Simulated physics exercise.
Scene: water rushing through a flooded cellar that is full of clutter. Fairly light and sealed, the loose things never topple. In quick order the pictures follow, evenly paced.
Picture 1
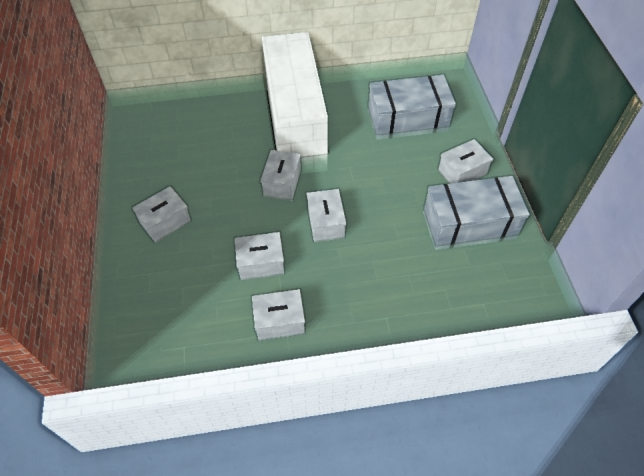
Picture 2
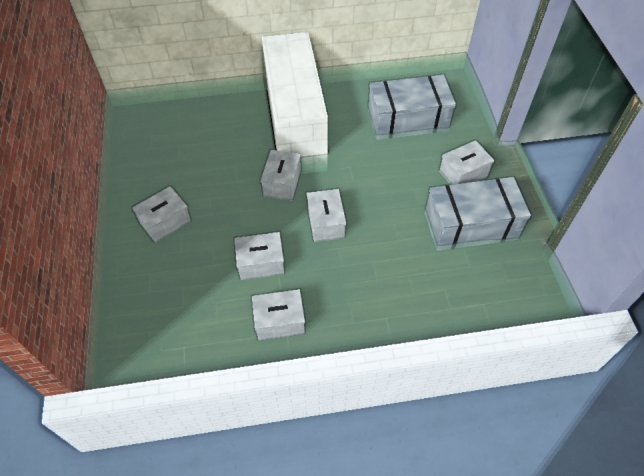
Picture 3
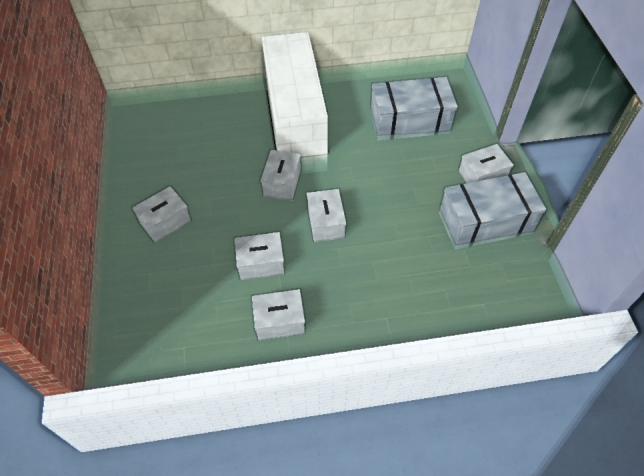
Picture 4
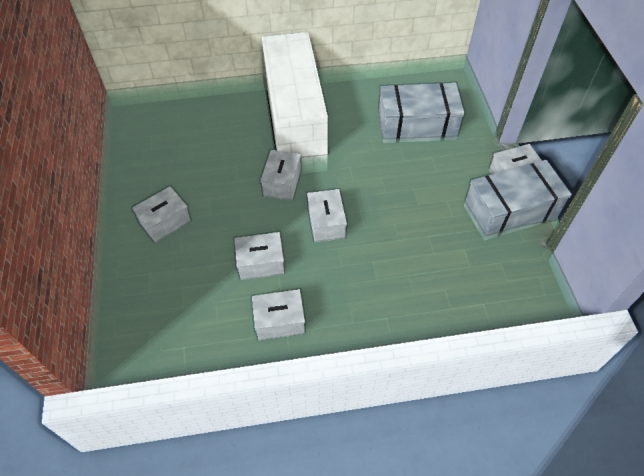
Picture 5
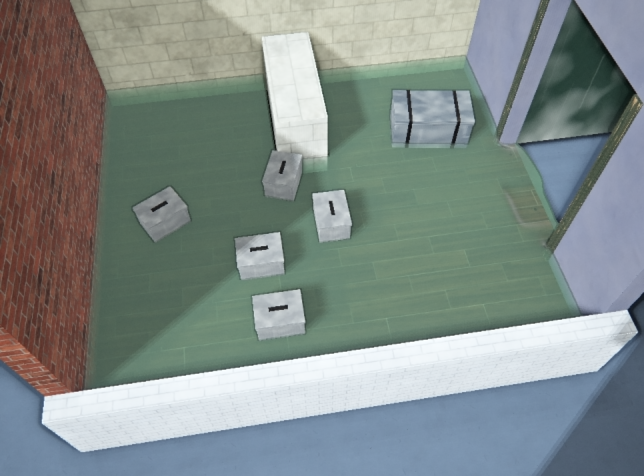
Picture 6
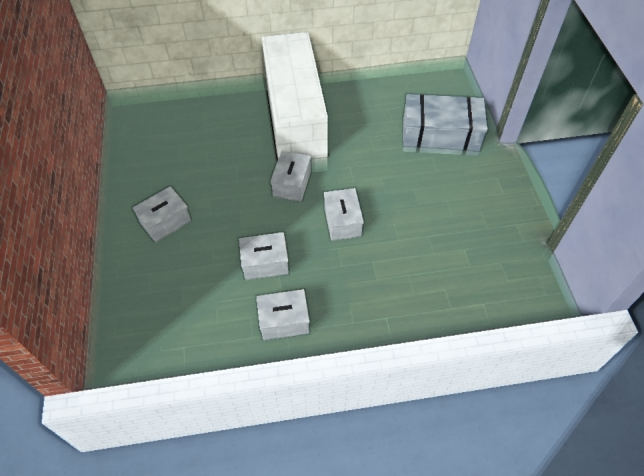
Floating trunks and a tote drift toward the opened doorway, followed slightly by other totes.
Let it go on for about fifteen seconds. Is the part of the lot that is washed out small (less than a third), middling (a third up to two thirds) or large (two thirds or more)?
Large.
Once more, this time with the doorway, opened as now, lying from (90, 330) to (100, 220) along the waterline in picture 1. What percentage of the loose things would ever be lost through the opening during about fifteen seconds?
Near 60 in a hundred.
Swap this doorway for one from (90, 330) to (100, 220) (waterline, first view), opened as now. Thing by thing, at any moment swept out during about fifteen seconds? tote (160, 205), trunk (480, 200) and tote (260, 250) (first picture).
Taking them in turn, the first is flushed away, the second is held back and the third is flushed away.
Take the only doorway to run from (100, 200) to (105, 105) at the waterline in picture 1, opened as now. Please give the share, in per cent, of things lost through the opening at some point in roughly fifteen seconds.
Around 60 in a hundred.
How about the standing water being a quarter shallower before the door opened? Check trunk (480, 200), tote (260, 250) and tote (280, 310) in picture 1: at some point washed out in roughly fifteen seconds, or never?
One by one: Leaves, leaves, leaves.
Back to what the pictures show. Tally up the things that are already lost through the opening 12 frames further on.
That makes 4.
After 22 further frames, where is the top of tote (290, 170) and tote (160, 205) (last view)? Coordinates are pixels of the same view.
Tops end up close to (374, 108) and (293, 257) respectively.
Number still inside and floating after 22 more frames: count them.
Exactly 2 of them.
A moment on, 2 of 8 are out; 6 afloat.
Next, 4 of 8 are out; 4 afloat.
Later, 6 of 8 are out; 2 afloat.
In the end, 6 of 8 are out; 2 afloat.
